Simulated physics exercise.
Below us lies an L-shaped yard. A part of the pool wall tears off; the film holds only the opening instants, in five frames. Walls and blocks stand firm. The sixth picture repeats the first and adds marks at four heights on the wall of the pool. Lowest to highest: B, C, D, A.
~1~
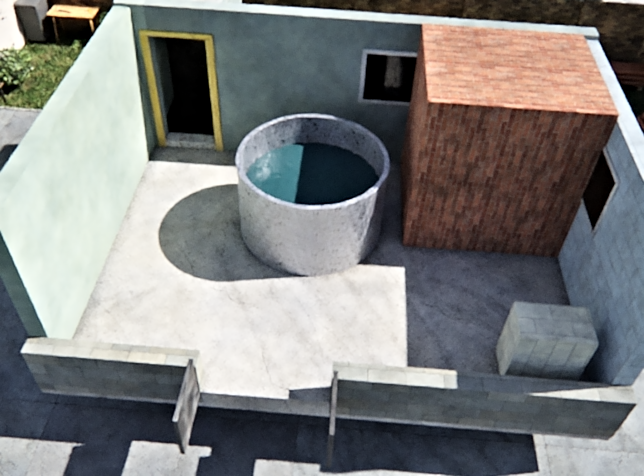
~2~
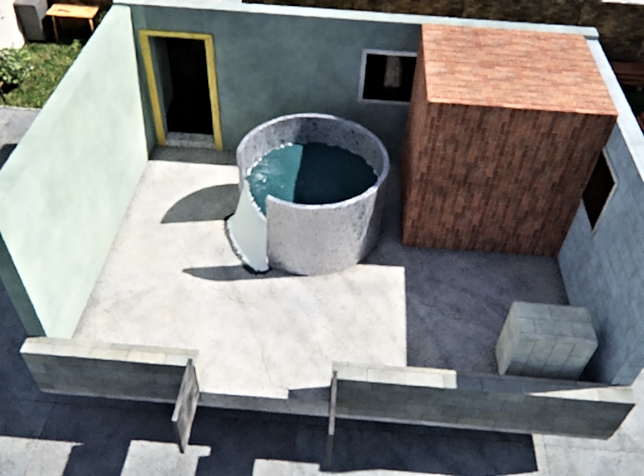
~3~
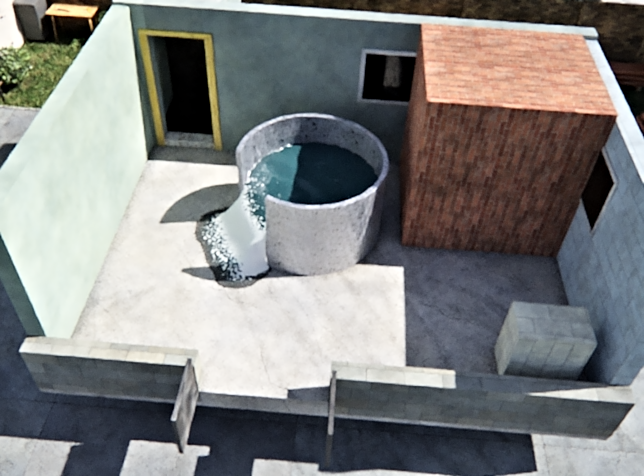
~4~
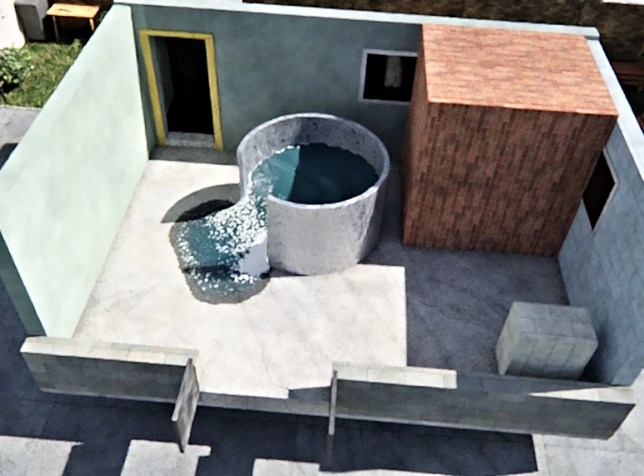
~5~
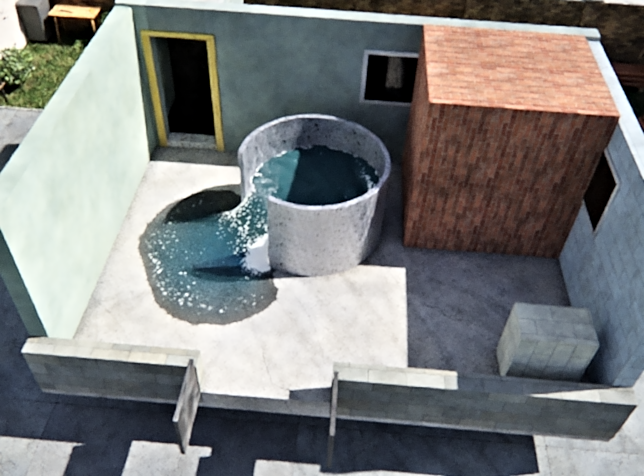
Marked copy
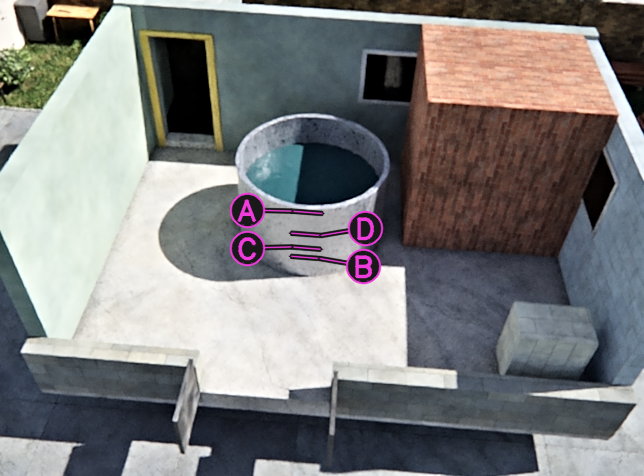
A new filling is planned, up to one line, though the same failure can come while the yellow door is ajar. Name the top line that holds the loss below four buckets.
Take C.
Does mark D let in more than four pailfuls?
Yes.
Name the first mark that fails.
That would be D.
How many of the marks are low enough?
Two.
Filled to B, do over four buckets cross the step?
No, that is safe.
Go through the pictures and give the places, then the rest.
Water in the pool at rest, its middle at (312, 184); foot of the yellow doorway at (191, 148); open gate at (266, 353), in the first picture.
Front seen at (236, 215), 1 % of the ground wet, in the second picture.
Front seen at (208, 218), 4 % of the ground wet, in the third picture.
Front seen at (203, 295), 9 % of the ground wet, in the fourth picture.
Front seen at (171, 307), 16 % of the ground wet, in the fifth picture.
On the marked copy, A at (306, 212); B at (305, 257); C at (305, 248); D at (306, 234); from the bottom up B, C, D, A.
With A, dozens of bucketfuls pour in.
With B, nothing gets over.
With C, a bucket or two gets in.
With D, about 11 bucketfuls get in.
